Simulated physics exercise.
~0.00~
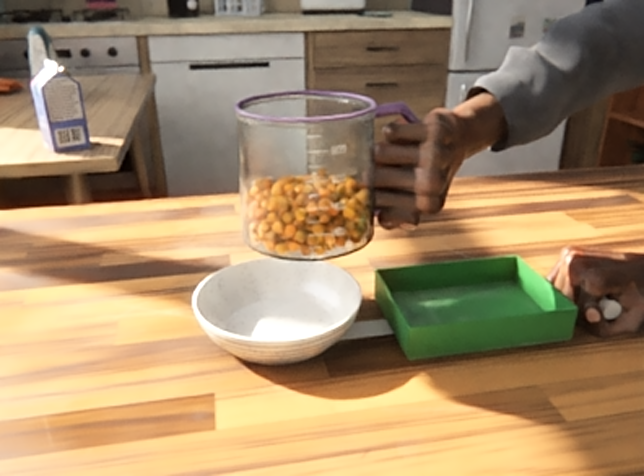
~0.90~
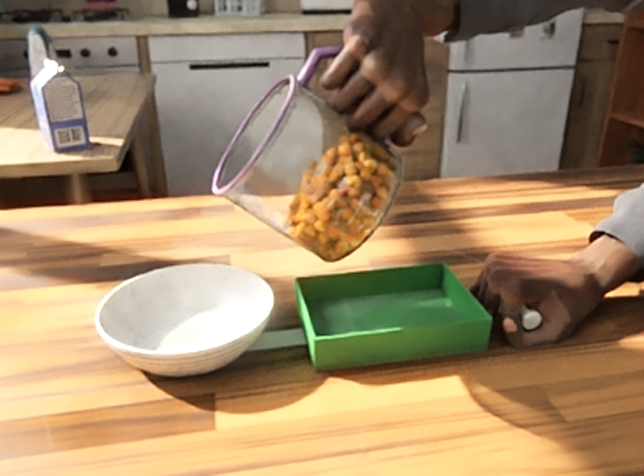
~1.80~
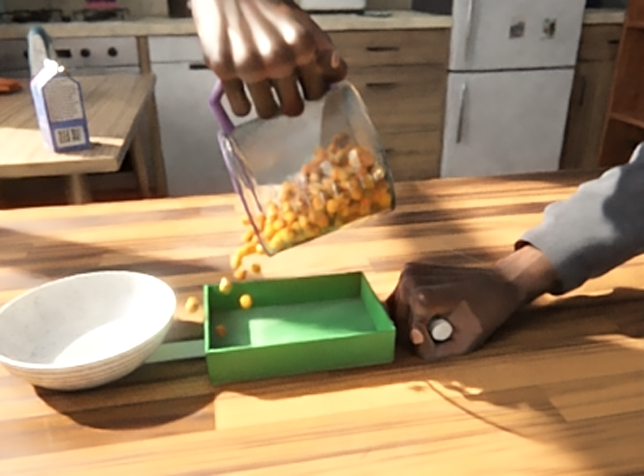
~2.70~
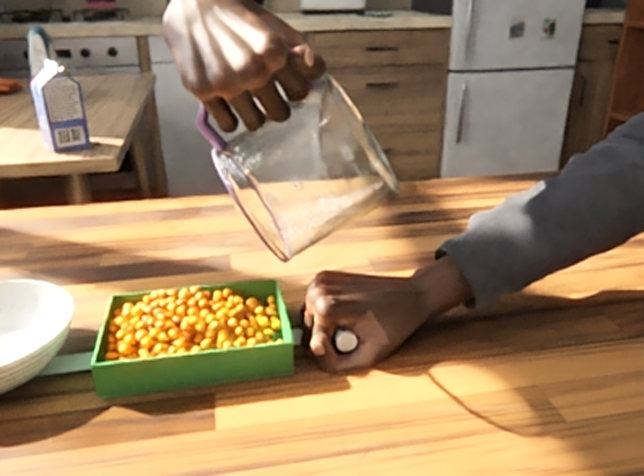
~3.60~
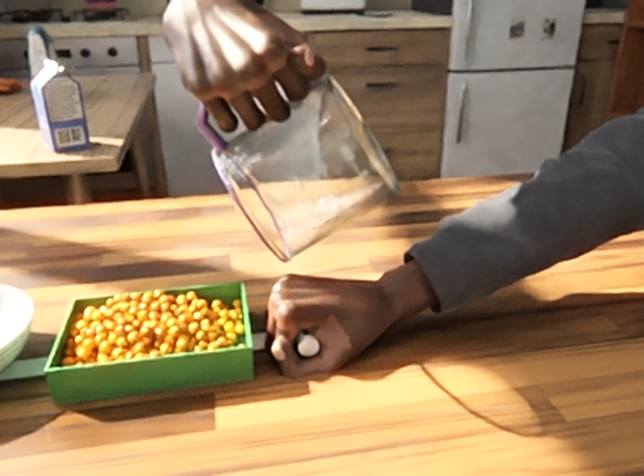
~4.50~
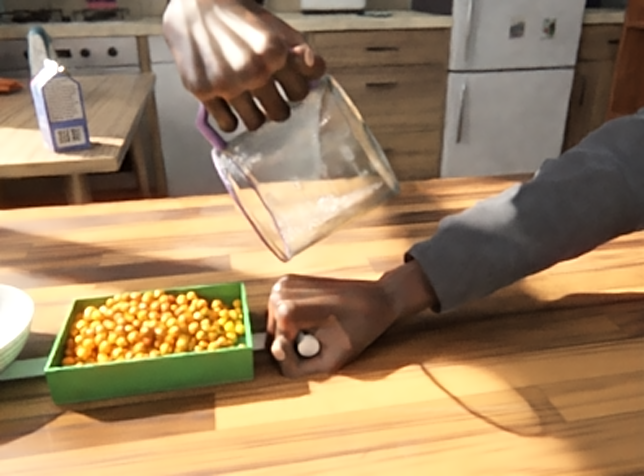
A hand tips corn kernels from a jug, filling a green tin as joined dishes slide left.
